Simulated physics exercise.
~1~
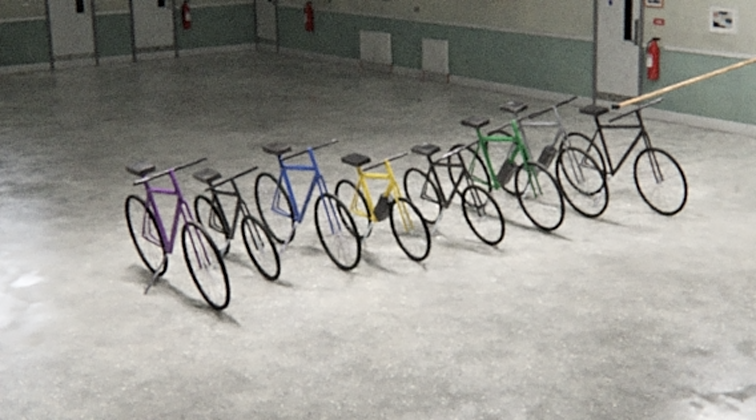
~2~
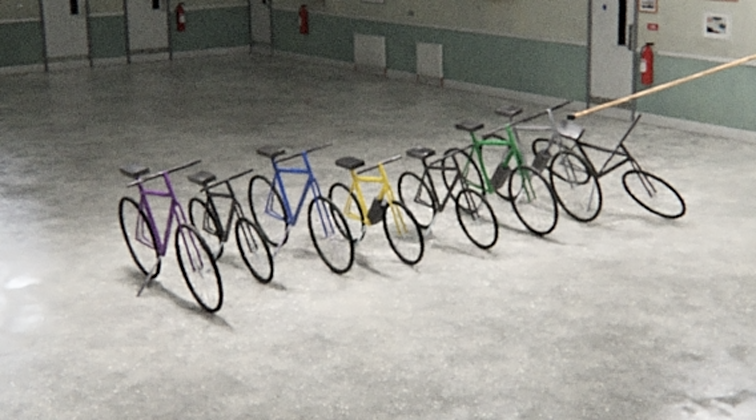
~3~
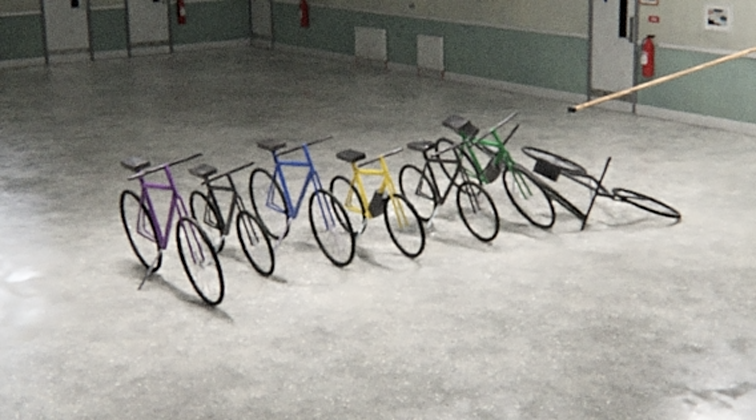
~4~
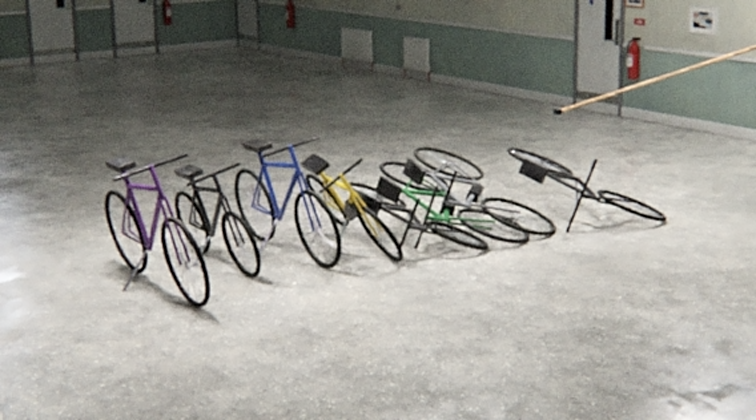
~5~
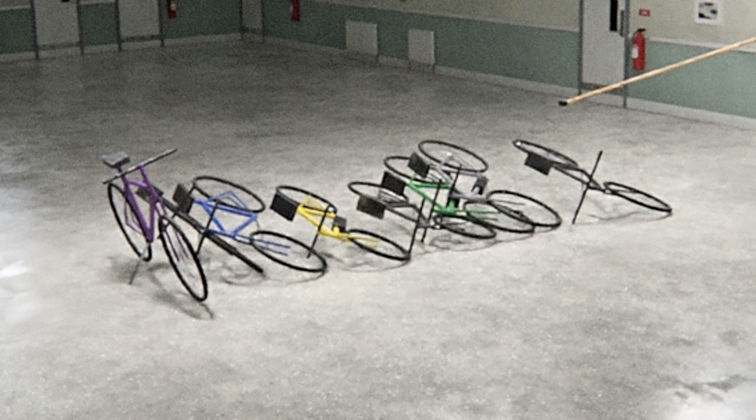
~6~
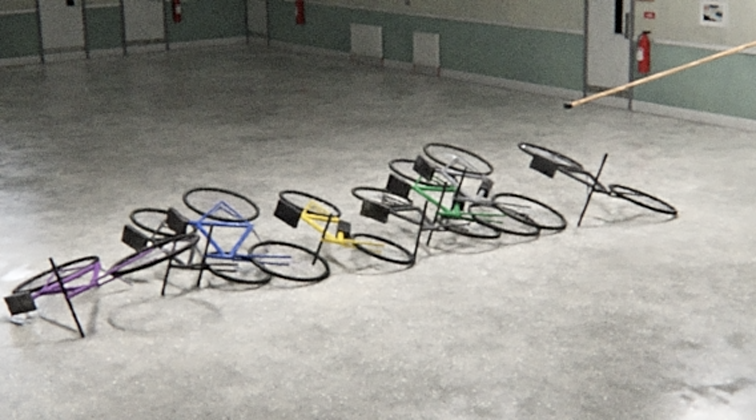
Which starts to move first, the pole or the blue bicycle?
The pole moves first, pushing in at the right end of the row. The blue bicycle stays in place until the fall has worked its way along to it.
